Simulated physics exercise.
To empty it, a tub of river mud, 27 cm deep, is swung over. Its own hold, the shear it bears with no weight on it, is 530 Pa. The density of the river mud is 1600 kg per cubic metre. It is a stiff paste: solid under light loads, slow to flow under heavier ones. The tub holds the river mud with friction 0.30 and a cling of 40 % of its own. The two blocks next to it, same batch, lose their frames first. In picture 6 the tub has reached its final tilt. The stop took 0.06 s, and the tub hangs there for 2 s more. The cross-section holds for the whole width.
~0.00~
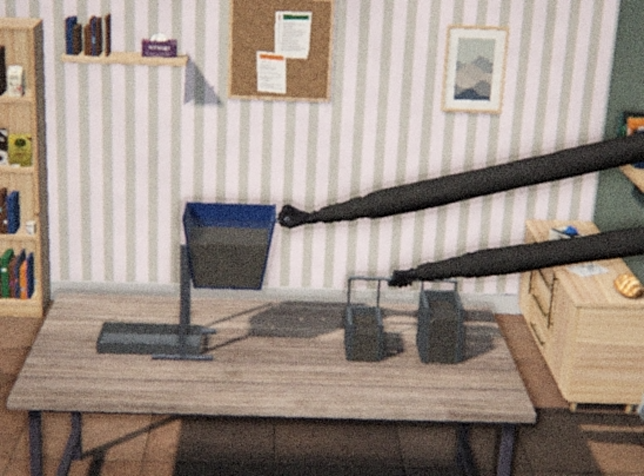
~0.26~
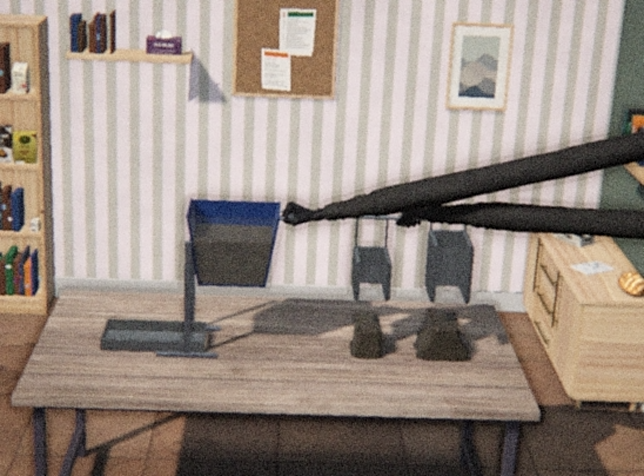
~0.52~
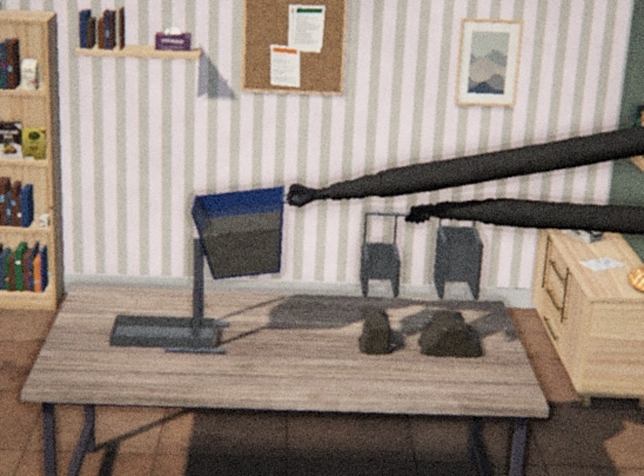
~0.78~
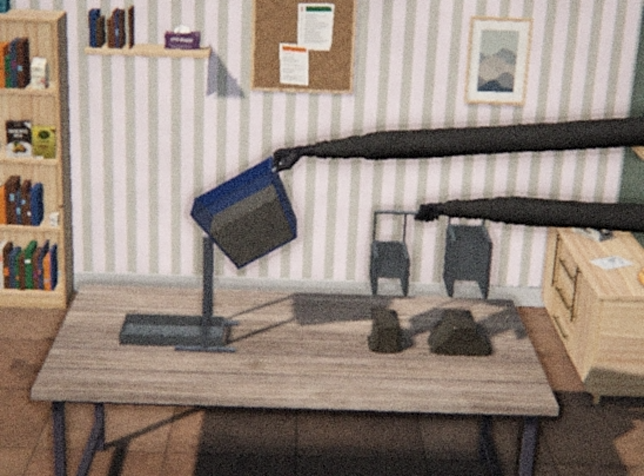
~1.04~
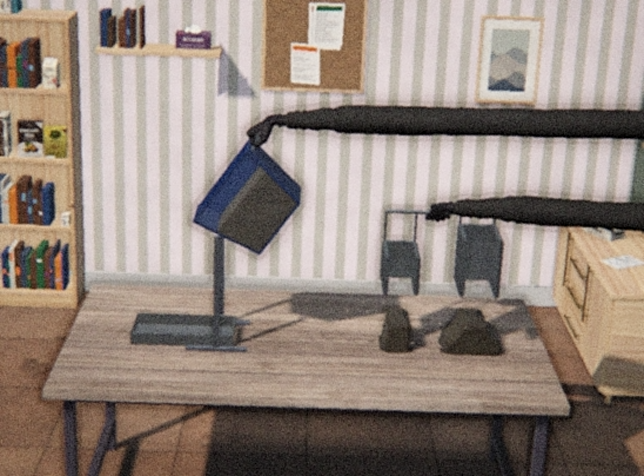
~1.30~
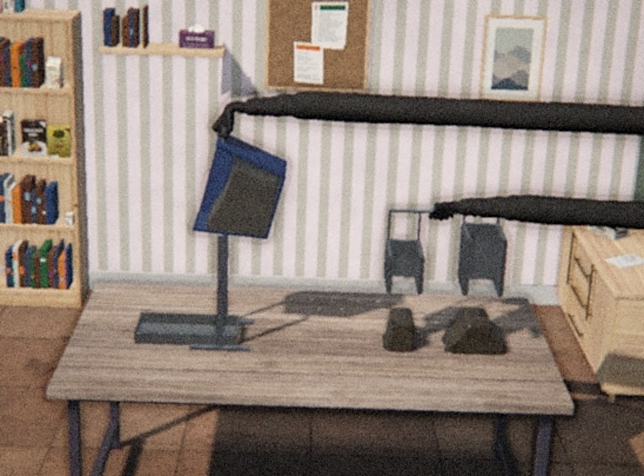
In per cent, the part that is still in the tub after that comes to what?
The part that is still in the tub after that is near 67 %.
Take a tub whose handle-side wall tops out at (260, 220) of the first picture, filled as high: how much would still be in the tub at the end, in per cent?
It would be near 95 %.
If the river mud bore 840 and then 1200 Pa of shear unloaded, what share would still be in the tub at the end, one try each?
In that order: 100 %, 100 %.
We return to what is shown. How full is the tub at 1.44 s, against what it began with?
Near 100 %.
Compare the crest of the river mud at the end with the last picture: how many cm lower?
Some 12 cm.
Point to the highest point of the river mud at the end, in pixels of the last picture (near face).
At about (239, 199).
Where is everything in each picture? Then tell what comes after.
In the first picture, handle-side rim at (273, 221), tilt 0 degrees; highest point of the river mud at (190, 243); test blocks 13 cm, 20 cm high (left to right).
In the second picture, handle-side rim at (278, 219), tilt 0 degrees; highest point of the river mud at (194, 240); test blocks 12 cm, 15 cm high (left to right).
In the third picture, handle-side rim at (282, 202), tilt 9 degrees; highest point of the river mud at (275, 228); test blocks 12 cm, 13 cm high (left to right).
In the fourth picture, handle-side rim at (268, 172), tilt 32 degrees; highest point of the river mud at (274, 198); test blocks 12 cm, 13 cm high (left to right).
In the fifth picture, handle-side rim at (246, 152), tilt 55 degrees; highest point of the river mud at (266, 174); test blocks 12 cm, 13 cm high (left to right).
In the sixth picture, handle-side rim at (216, 147), tilt 76 degrees; highest point of the river mud at (238, 169); test blocks 12 cm, 13 cm high (left to right).
By 1.44 s, the tub is at 76 degrees and holds 98 %.
By 1.61 s, the tub is at 76 degrees and holds 84 %.
By 1.78 s, the tub is at 76 degrees and holds 71 %.
By 1.95 s, the tub is at 76 degrees and holds 67 %.
By 3.30 s, at the end, the tub is at 76 degrees and holds 67 %.
